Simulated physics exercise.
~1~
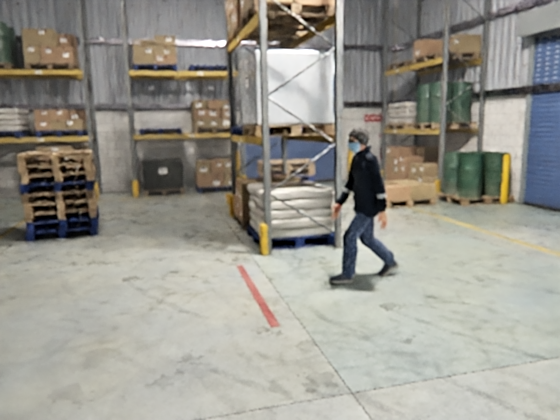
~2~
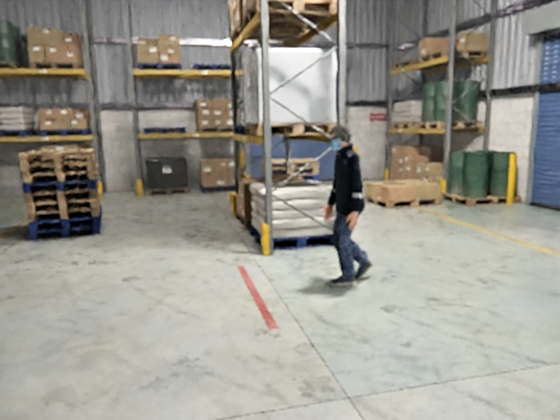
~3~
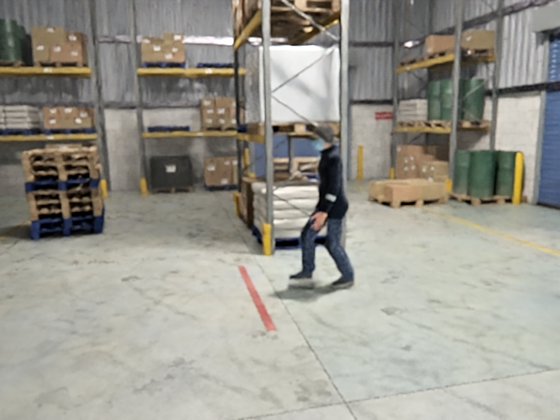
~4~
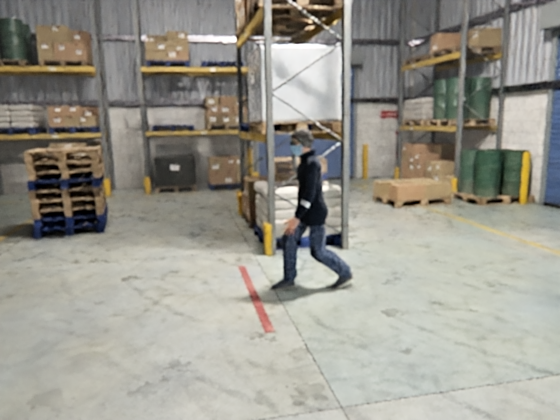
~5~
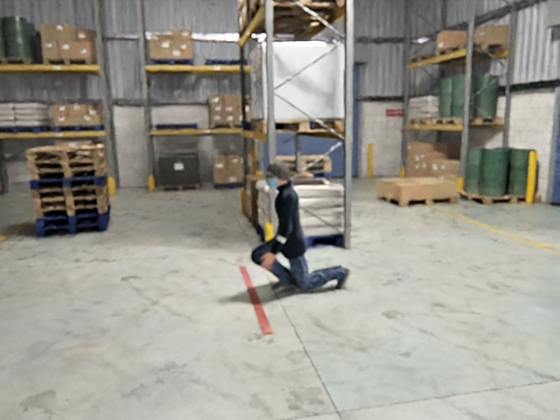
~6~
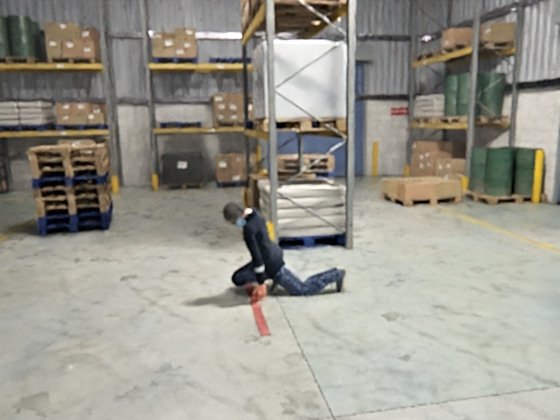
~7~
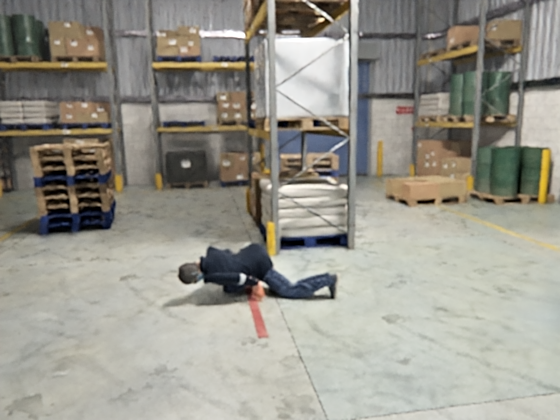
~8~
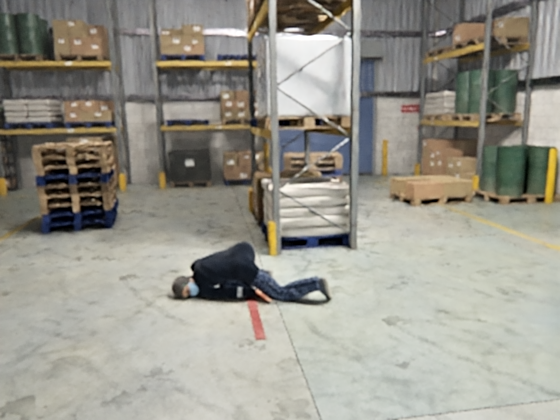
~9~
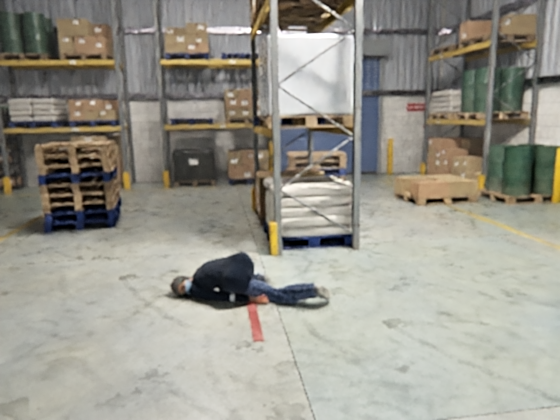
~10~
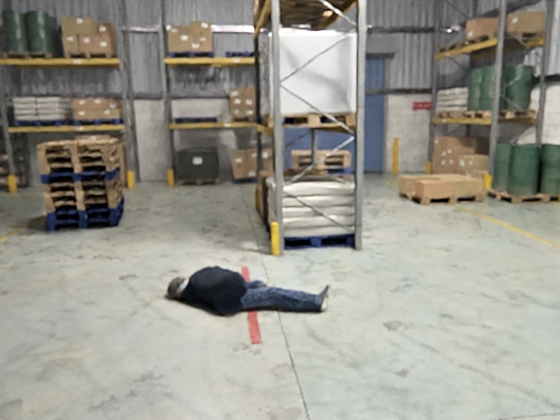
The clip opens in a warehouse with tall racks of boxes, sacks and green drums, where a masked person in a dark top and jeans walks left towards a red strip on the concrete floor. The view drifts slightly sideways as the person nears the strip, bends at the knees and sinks to kneeling. The torso then tips forward and down to the left, over the strip, until the head meets the floor. The body lies curled at first, then flattens as the legs straighten. It ends stretched across the red strip, head to the left and feet to the right.
